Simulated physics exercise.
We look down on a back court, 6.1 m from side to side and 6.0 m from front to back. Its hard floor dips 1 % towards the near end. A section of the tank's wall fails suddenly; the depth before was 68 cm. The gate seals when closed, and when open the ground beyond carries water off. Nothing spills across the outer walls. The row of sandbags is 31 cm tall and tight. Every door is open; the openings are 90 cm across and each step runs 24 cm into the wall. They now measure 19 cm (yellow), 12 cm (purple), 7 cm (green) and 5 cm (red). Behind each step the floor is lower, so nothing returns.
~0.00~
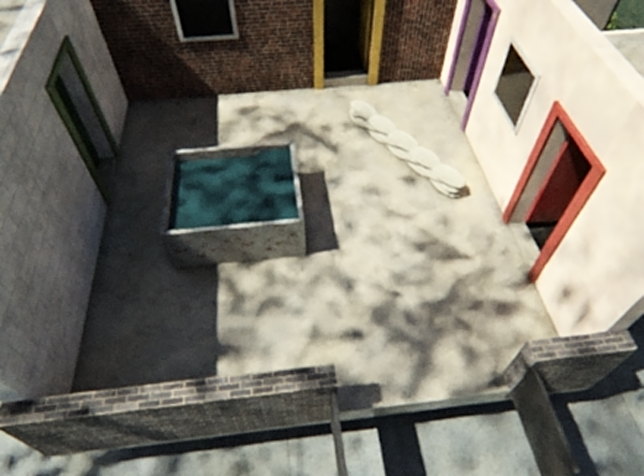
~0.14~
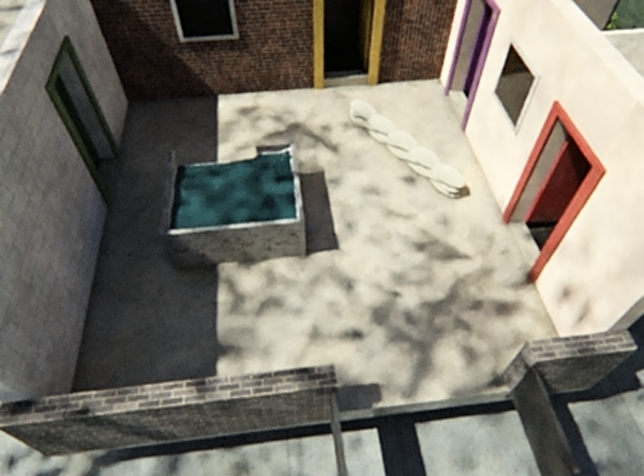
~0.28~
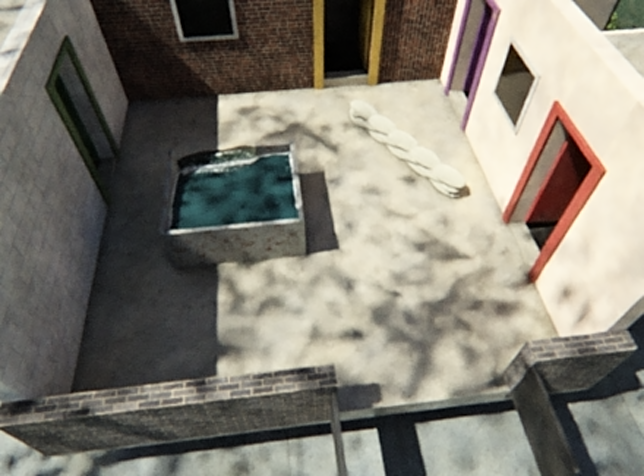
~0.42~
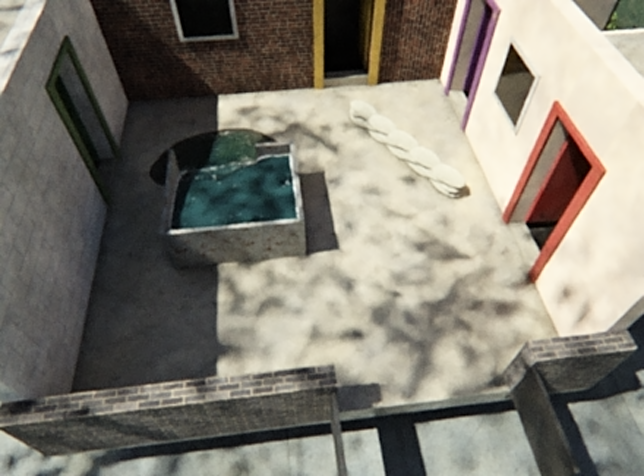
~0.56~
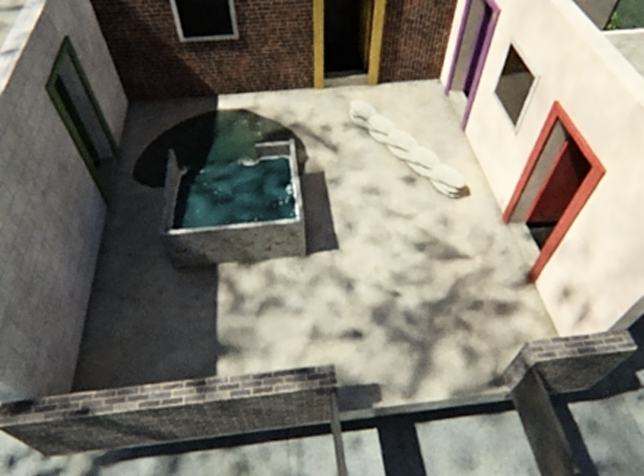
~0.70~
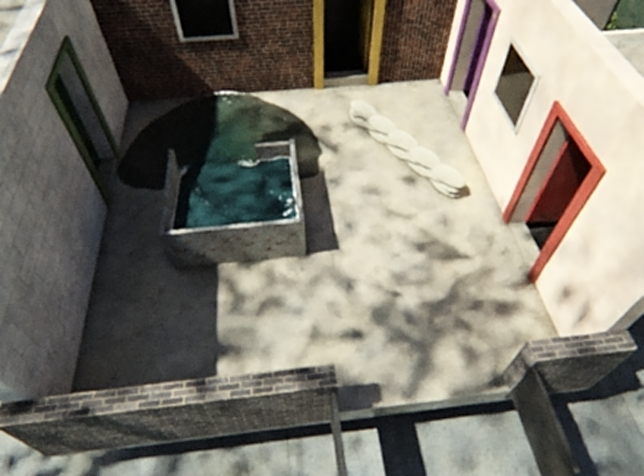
To begin with, a raised tank of still teal water stands in a walled court with open doors. Then a section of its far wall gives way, and water pours out behind it. The dark wet patch spreads over the pale floor in a widening fan while the water inside ripples.
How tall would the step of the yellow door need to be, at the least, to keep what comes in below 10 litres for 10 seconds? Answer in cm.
About 6 cm.
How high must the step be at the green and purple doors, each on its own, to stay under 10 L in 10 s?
Roughly 9.5 cm at green and 12.5 cm at purple.
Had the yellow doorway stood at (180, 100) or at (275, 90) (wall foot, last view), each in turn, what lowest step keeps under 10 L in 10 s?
About 28 and 20 cm.
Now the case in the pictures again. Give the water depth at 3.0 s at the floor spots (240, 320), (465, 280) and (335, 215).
In that order: 0, 0 and 0 cm.
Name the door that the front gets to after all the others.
Last comes the red one.
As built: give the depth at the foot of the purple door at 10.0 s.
Some 6.0 cm.
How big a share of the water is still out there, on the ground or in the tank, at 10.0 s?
About 90 per cent.
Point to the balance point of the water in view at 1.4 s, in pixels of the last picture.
At about (226, 170).
After 1.4 s water covers 20 % of the floor, deepest (49 cm) near (129, 104); it has not reached the yellow door.
After 3.0 s water covers 35 % of the floor, deepest (22 cm) near (204, 135); 8 cm at the yellow door, 0 litres in over its 19 cm step.
After 10.0 s water covers 95 % of the floor, deepest (10 cm) near (494, 305); 4 cm at the yellow door, 0 litres in over its 19 cm step.
At the yellow door as built, the water arrived by 1.5 s and peaked near 10 cm at 2.0 s.
Run again over the same 10 s with other heights there, 13 litres in over 5.5 cm, 7 litres over 6.5 cm. The limit of 10 litres is kept from about 6 cm up.
